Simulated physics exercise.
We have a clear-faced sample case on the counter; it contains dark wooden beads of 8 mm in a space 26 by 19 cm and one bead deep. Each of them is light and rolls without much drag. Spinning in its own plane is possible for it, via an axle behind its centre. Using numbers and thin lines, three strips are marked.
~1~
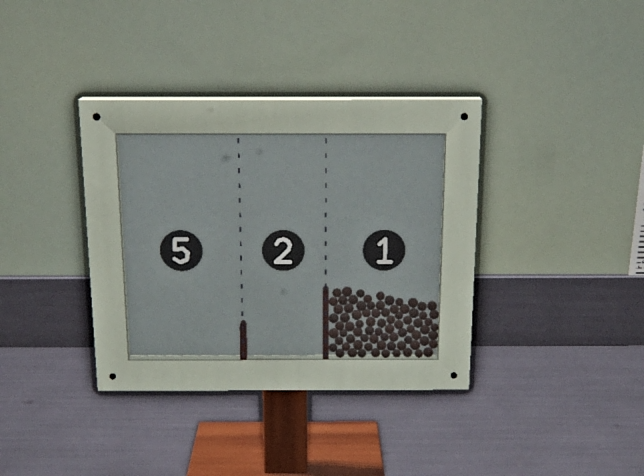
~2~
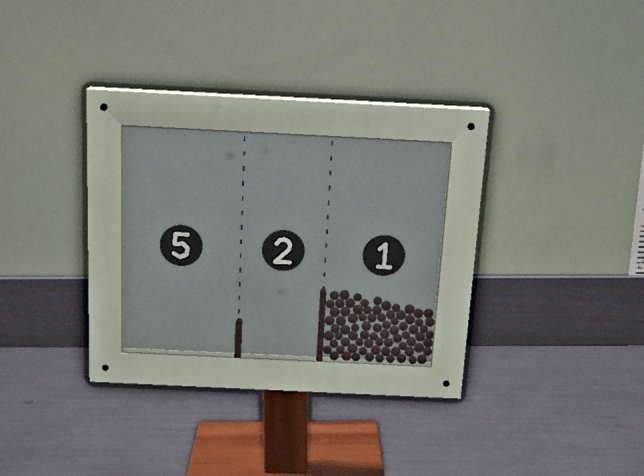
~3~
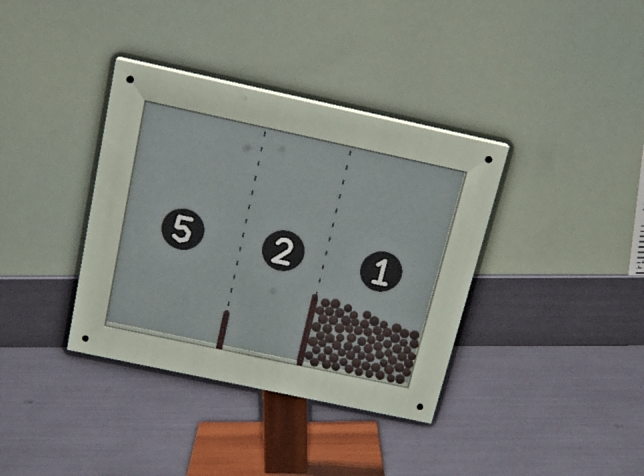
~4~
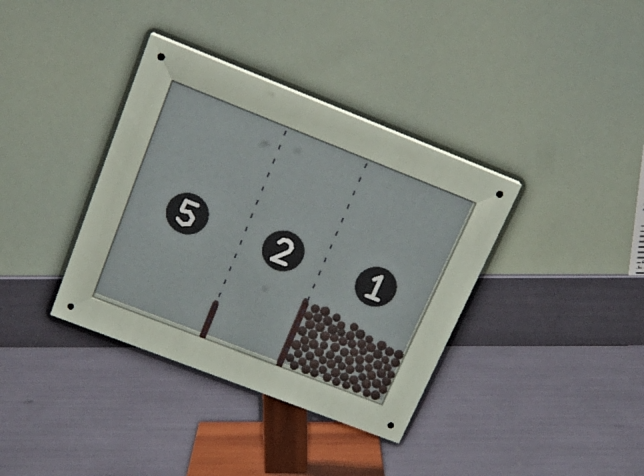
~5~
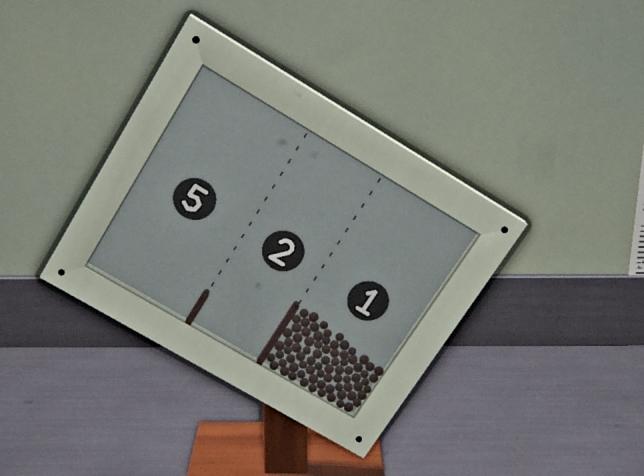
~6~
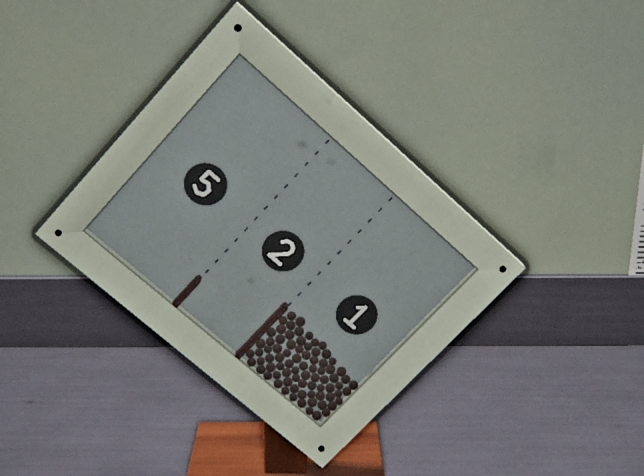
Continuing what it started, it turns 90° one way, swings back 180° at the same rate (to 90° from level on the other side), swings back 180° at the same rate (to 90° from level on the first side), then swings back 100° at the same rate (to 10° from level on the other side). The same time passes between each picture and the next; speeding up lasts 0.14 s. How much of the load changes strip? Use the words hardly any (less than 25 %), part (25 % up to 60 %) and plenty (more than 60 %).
The share is part.
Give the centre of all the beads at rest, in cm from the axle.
The middle sits around 6 cm right of it and 7 cm below it.
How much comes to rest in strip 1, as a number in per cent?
Some 70 percent.
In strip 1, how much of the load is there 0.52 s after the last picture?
Share: Some 100 per cent.
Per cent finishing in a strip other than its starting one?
About 30 %.
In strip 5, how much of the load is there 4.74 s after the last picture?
It works out at roughly 10 %.
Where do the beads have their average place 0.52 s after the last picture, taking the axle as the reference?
About 6 cm left and 10 cm below.
Then, 0.52 s later than the last picture, it stands 90° clockwise; the beads' middle is 6 cm left of and 10 cm below the centre; no. 1, 100 %; 0 % have changed strip.
Then, 4.74 s later than the last picture, it stands 40° clockwise; the beads' middle is 2 cm right of and 9 cm below the centre; no. 1, 70 %, no. 2, 20 %, no. 5, 10 %; 30 % have changed strip.
Then, 5.28 s later than the last picture, it stands 10° anticlockwise; the beads' middle is 8 cm right of and 5 cm below the centre; no. 1, 70 %, no. 2, 20 %, no. 5, 10 %; 30 % have changed strip.
At rest 6.0 s after the last picture, it stands 10° anticlockwise; no. 1, 70 %, no. 2, 20 %, no. 5, 10 %; 30 % have changed strip.
